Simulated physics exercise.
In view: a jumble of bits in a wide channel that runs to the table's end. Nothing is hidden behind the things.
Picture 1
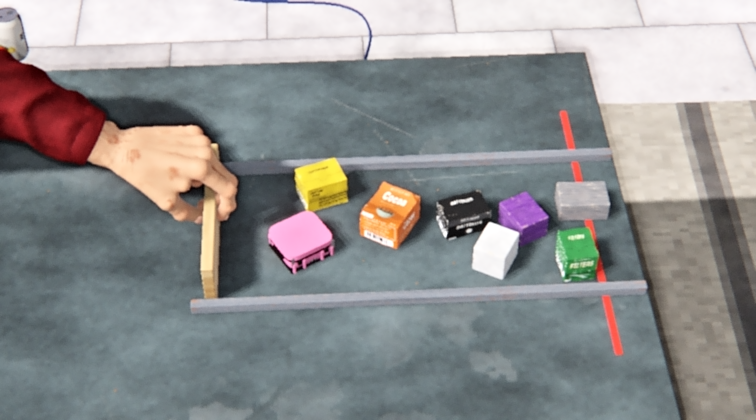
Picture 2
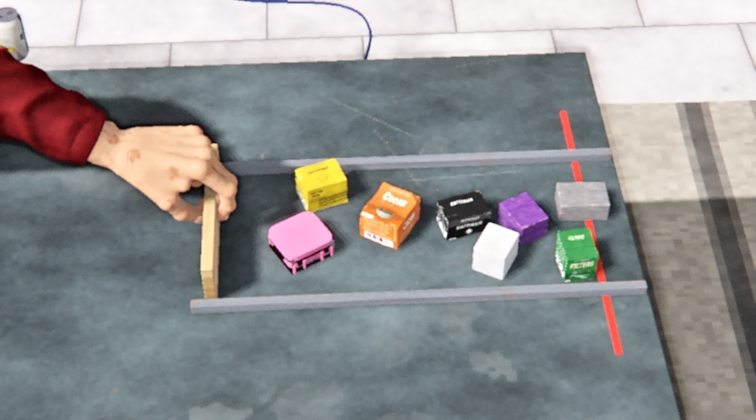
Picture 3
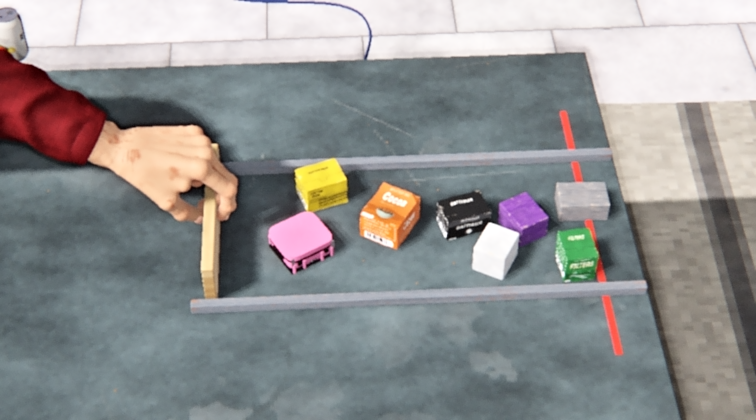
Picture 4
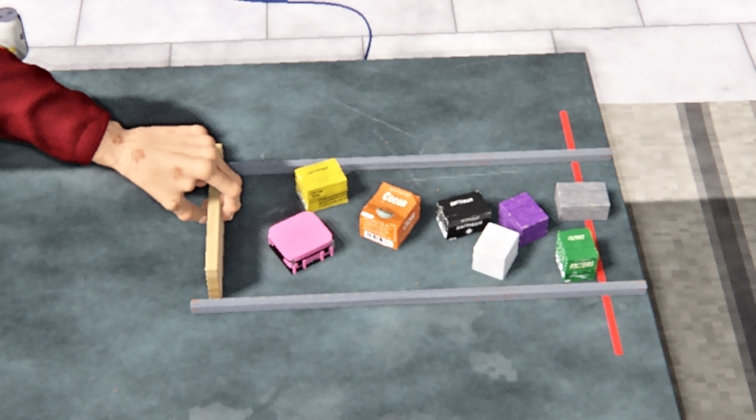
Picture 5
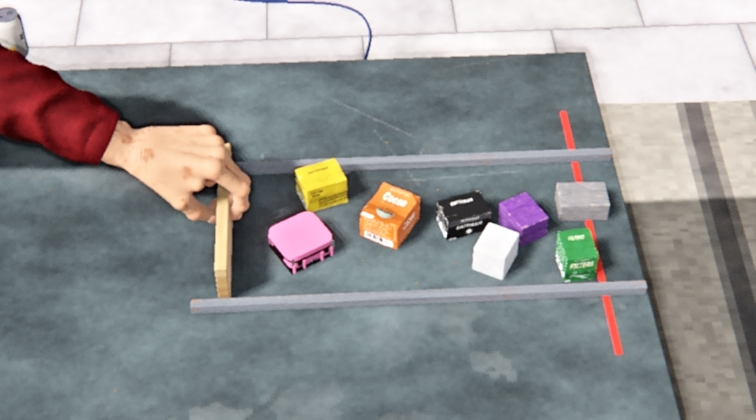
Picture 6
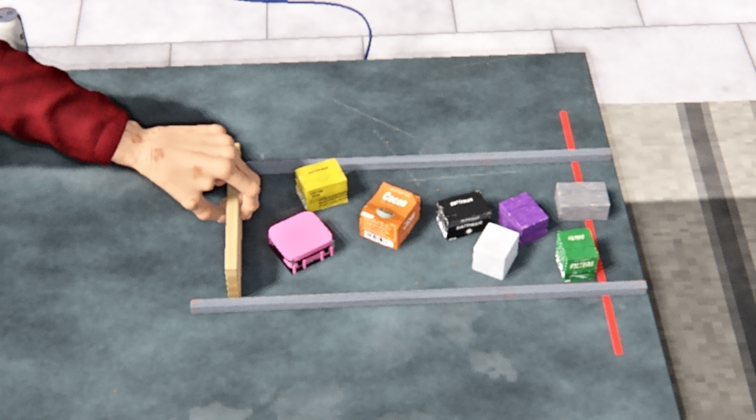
A hand in a dark red sleeve grips an upright wooden board at the left of a channel between two grey rails on a dark tabletop, seen from above. Yellow, pink, orange, black, white and purple items lie scattered rightward, with grey and green ones by a red line near the table's right edge. The hand, still at first, slides the board slightly right, touching nothing, while the items and camera stay still.
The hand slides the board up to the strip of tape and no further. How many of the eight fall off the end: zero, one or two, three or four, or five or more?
Outcome: The number that fall off is five or more.
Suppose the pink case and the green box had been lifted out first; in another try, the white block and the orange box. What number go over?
Fallen: 3, and 3 in the other try.
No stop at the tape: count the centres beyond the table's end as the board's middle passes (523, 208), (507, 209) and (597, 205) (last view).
Past the end: 3, 2 and 6.
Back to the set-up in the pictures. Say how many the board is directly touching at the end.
It touches 2.
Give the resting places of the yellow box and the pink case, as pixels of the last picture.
About (605, 180), and the other about (621, 240).
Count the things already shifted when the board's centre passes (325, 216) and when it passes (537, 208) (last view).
By then 3, and 8.
Early on, none off yet; grey block at rest near (582, 201); green box at rest near (576, 255); purple block travelled a little near (544, 219).
Finally, the number that fall off is five or more; lost, orange box, black box, white block, purple block, green box and grey block.
